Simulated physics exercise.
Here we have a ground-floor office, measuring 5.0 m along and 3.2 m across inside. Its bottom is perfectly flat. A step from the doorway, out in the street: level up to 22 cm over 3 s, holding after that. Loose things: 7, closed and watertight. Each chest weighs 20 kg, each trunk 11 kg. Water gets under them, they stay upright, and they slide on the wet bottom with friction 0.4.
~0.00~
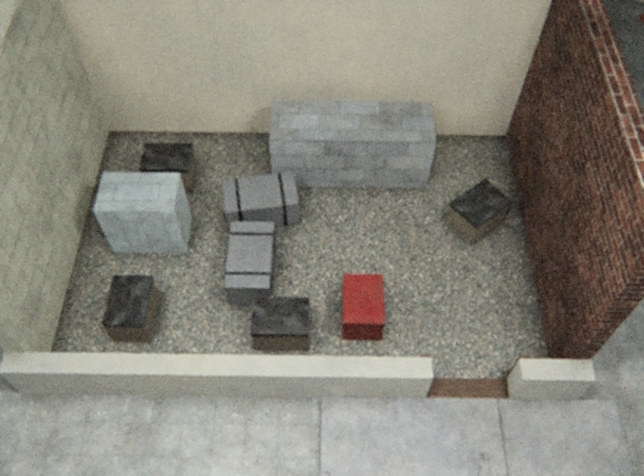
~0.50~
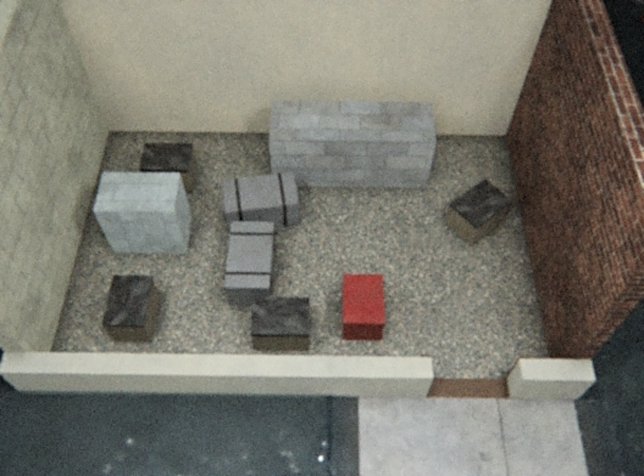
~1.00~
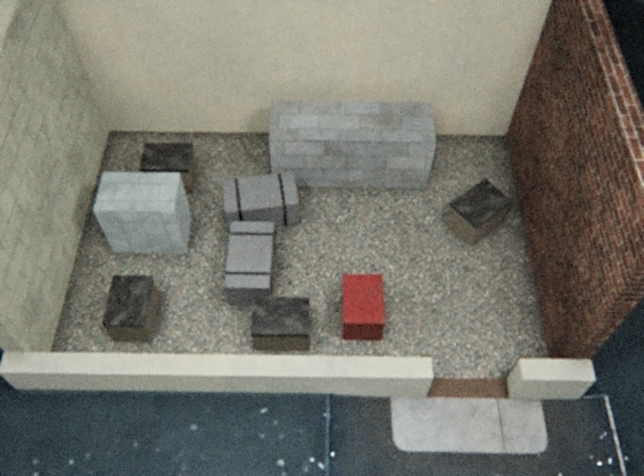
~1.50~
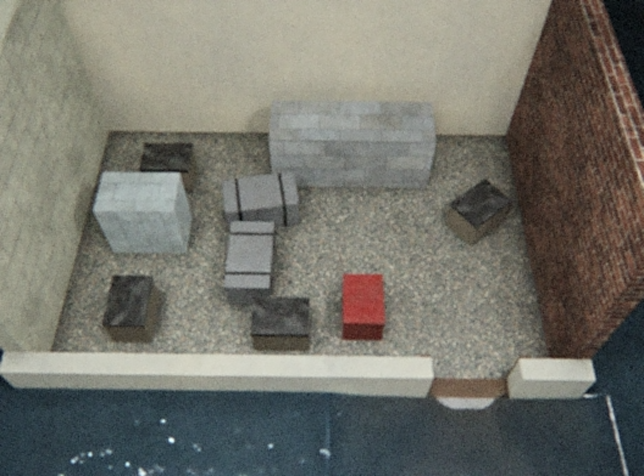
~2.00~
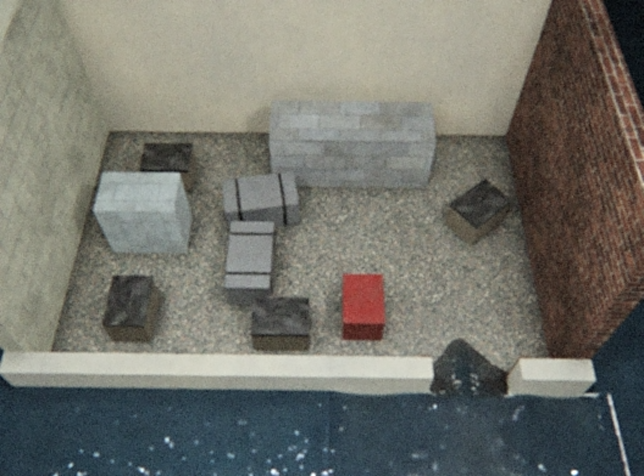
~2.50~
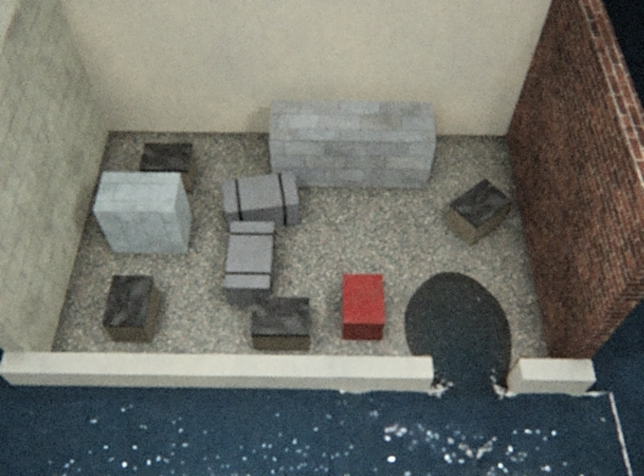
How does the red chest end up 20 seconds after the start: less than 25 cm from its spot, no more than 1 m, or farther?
My money says it heads well off.
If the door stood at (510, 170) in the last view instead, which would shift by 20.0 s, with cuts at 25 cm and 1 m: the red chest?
Note: Red chest displaced a long way.
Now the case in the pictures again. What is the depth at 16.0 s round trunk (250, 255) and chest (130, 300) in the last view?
I'd estimate 11 cm for the first and 13 cm for the second.
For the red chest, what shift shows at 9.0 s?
It has shifted about 0 cm.
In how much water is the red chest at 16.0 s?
I'd put it at about 9 cm.
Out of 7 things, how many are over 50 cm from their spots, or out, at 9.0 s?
Answer: 3.
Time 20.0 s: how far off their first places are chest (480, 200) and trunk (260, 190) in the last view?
The first is 100 cm from its start, the second 60 cm.
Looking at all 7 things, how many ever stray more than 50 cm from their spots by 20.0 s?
That makes 7.
After 4.0 s the red chest is near (363, 298), 0.0 m from its start, aground; 0 afloat.
After 9.0 s the red chest is near (363, 298), 0.0 m from its start, aground; 2 afloat.
After 16.0 s the red chest is near (378, 293), 0.2 m from its start, afloat; 6 afloat.
After 20.0 s the red chest is near (293, 195), 1.4 m from its start, afloat; 7 afloat.
